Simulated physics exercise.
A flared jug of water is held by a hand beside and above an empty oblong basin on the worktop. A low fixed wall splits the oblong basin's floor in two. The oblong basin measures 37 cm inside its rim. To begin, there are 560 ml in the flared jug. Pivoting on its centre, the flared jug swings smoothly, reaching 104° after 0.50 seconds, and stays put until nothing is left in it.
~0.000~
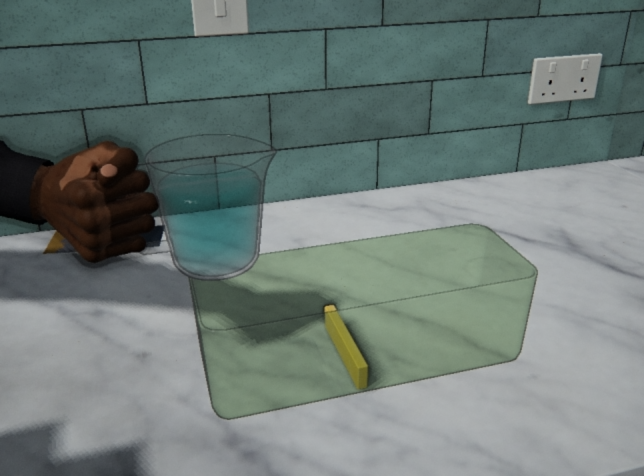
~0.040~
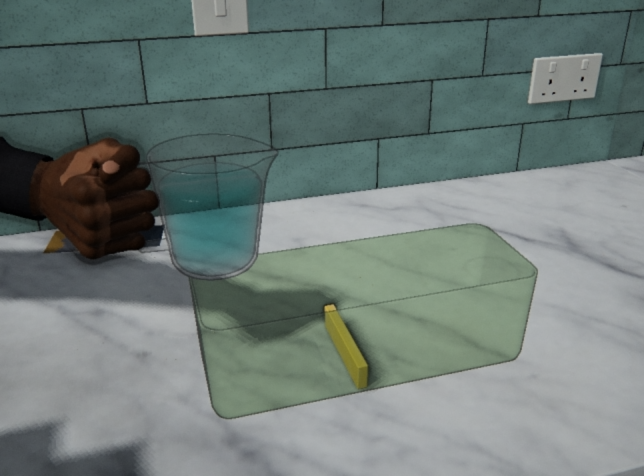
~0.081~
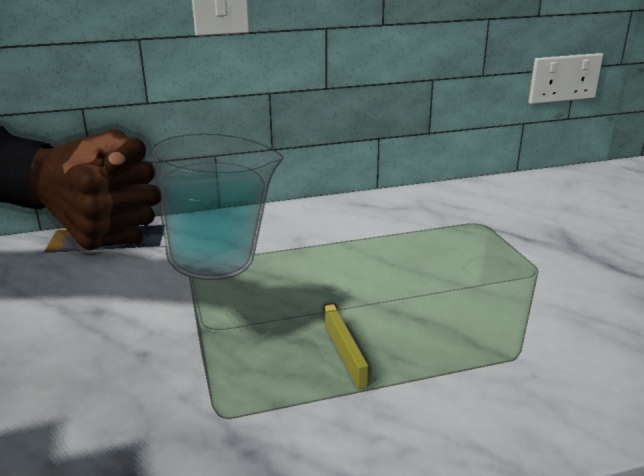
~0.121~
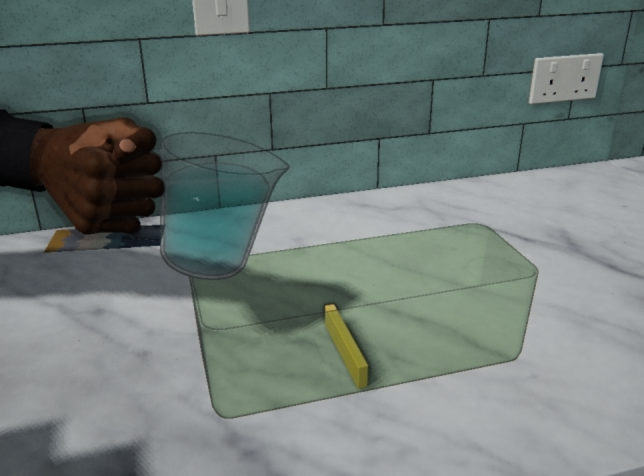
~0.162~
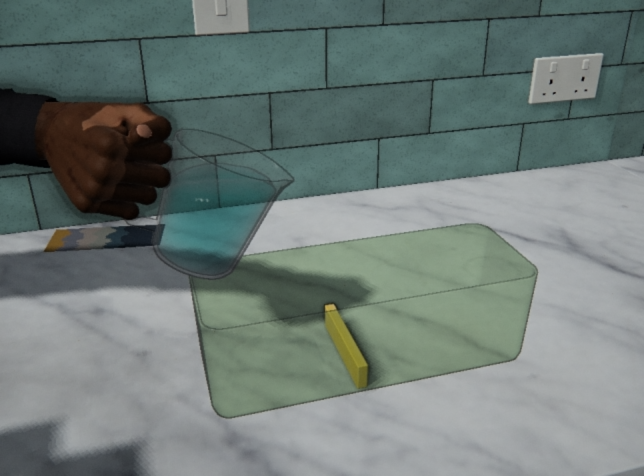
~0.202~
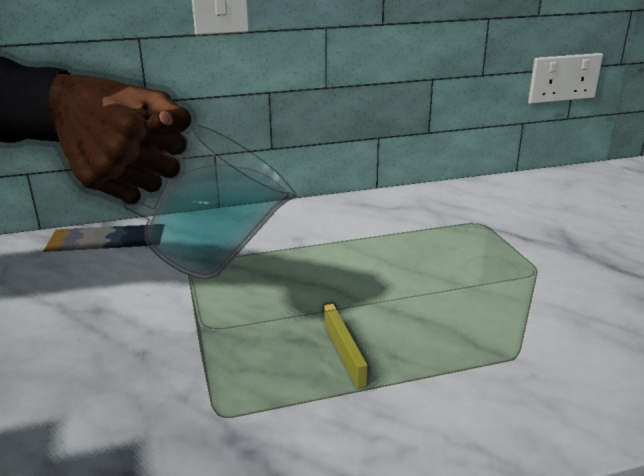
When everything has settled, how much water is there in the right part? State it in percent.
23 out of 100.
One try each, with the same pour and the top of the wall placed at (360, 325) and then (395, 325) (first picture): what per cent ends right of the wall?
Around 5 and 15 percent, in that order.
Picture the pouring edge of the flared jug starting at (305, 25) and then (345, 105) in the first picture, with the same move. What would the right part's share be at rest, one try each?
Respectively 85 and 90 %.
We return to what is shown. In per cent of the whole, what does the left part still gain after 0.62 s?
Around 3 per cent.
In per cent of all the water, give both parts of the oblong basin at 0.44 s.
Near 26 on the left, 5 on the right.
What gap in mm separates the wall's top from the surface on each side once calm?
Left side: Around 10 mm. Right side: Around 26 mm.
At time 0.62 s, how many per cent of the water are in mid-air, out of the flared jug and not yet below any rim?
Something like 7 per cent is in the air then.
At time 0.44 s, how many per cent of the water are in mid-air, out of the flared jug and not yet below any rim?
Roughly 18 percent.
After 0.44 s the tilt is 100° and 51 per cent is still to pour, 26 is left of the wall and 5 right of it.
After 0.62 s the tilt is 104° and 11 per cent is still to pour, 72 is left of the wall and 10 right of it.
After 0.80 s the tilt is 104° and 1 per cent is still to pour, 83 is left of the wall and 13 right of it.
After 1.00 s the tilt is 104° and 0 per cent is still to pour, 80 is left of the wall and 18 right of it.
In the end 75 per cent lies left of the wall, 23 right of it and 1 outside.
